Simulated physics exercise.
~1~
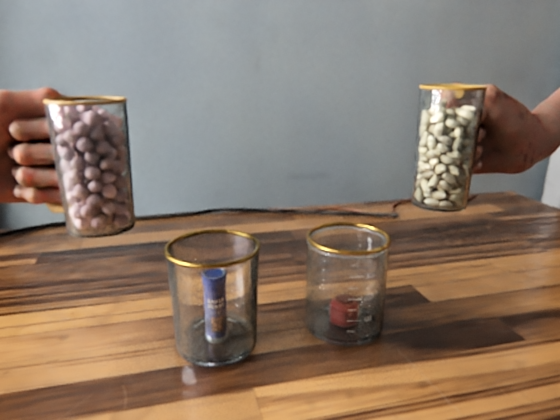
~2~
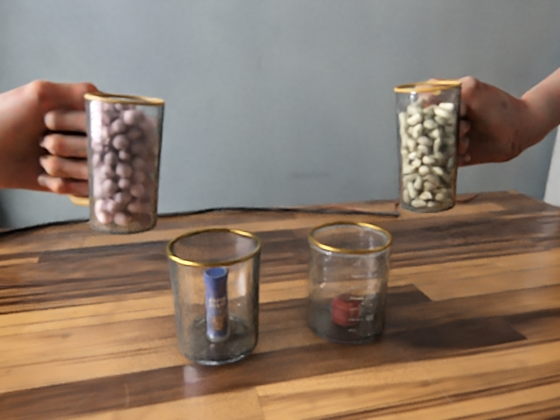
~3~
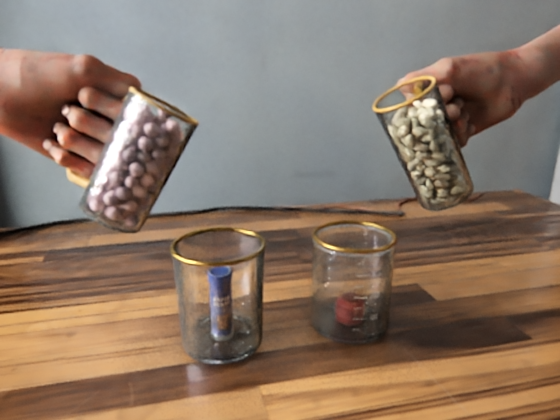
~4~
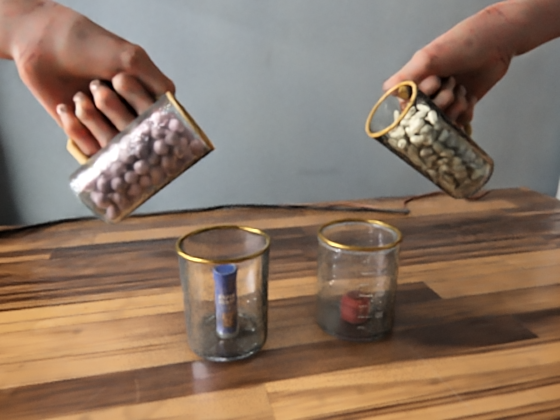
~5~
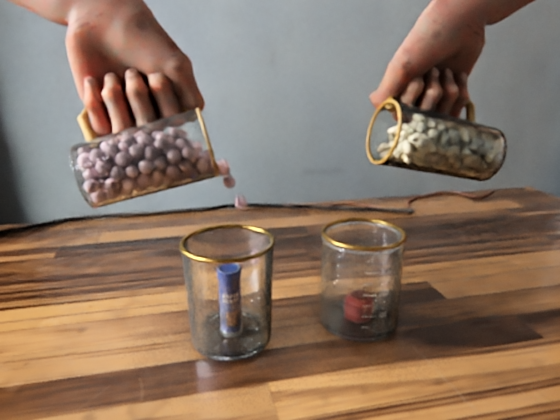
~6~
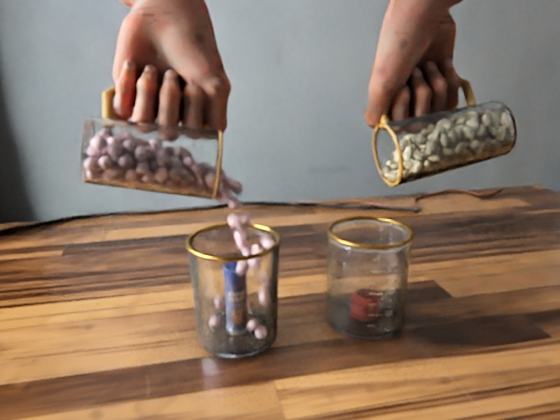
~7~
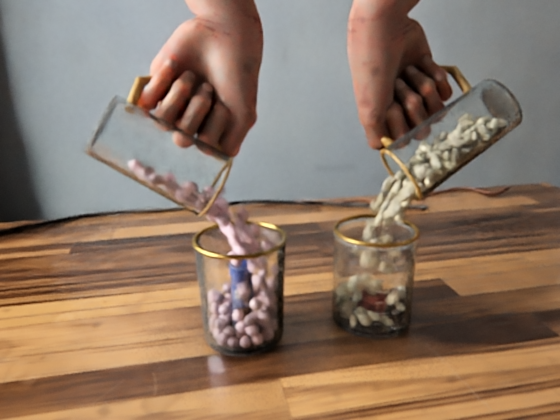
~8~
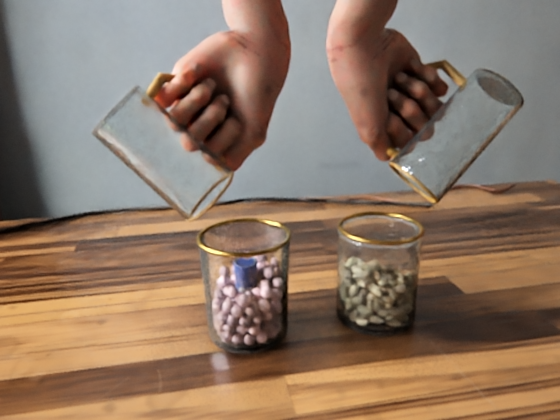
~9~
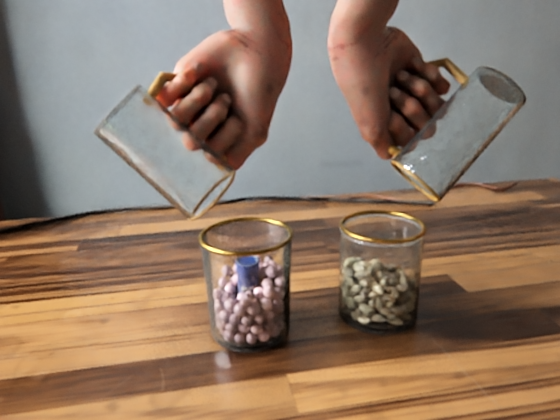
Two hands tipped gold-rimmed mugs of purple balls and pale beans into two glasses on a wooden table, the left pouring first. Both mugs emptied, leaving the blue tube's top showing on the left while the small red object on the right was buried.
